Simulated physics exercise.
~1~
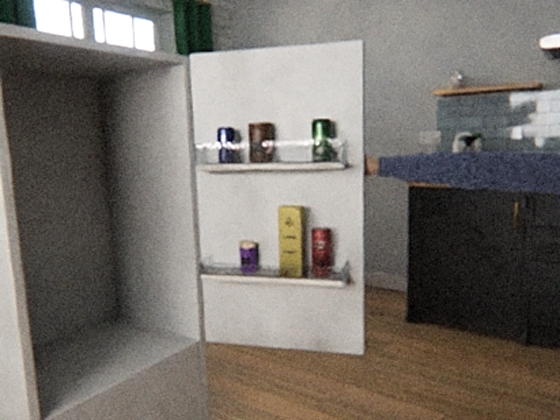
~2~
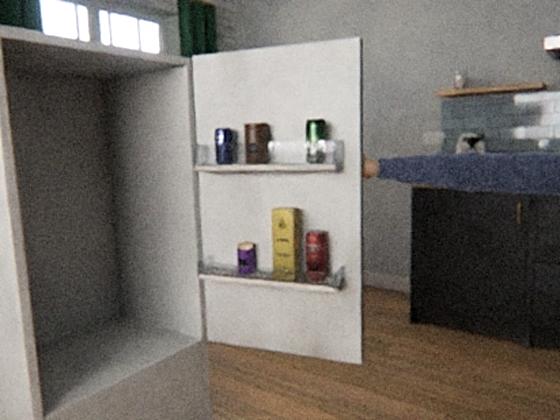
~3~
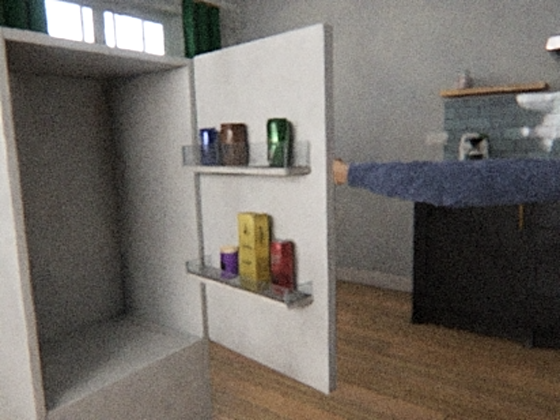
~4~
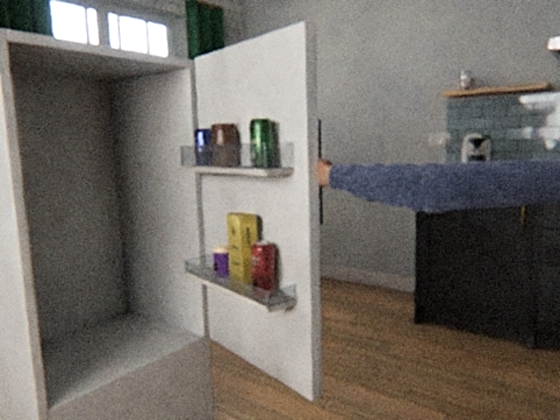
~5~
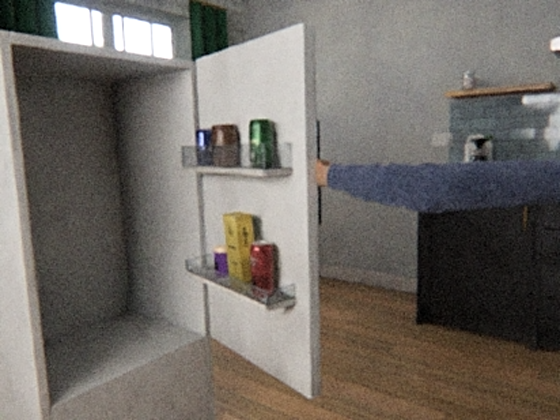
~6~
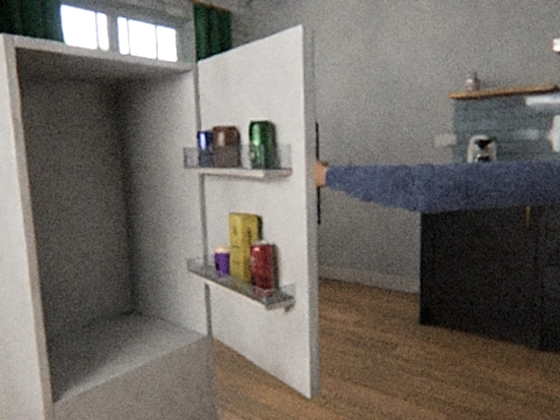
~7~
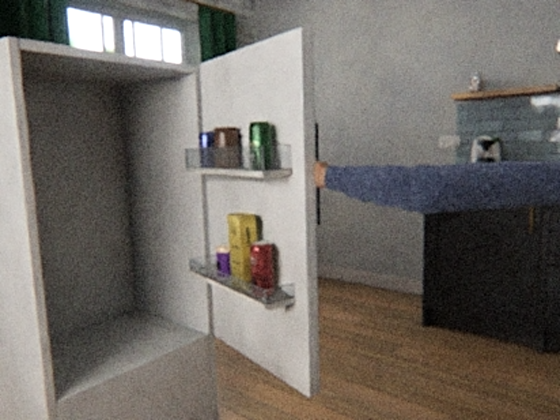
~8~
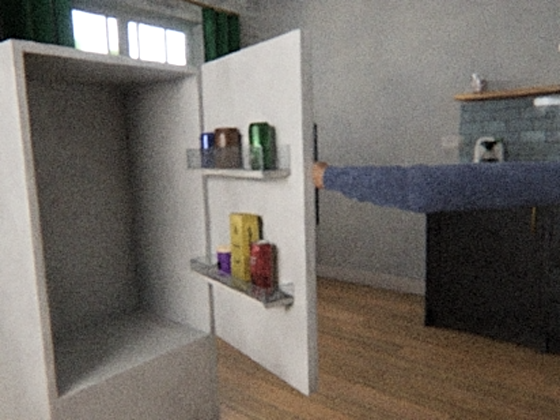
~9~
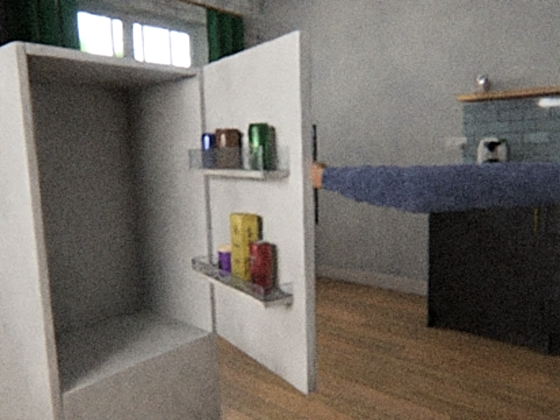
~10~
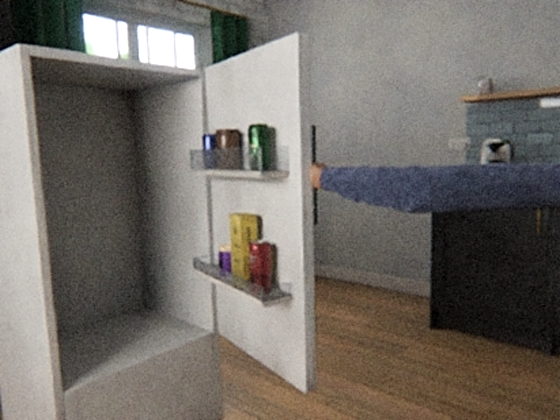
A fridge door swings partway toward closed, pushed by a blue-sleeved arm, then stops, its cans and cartons still standing in the racks.
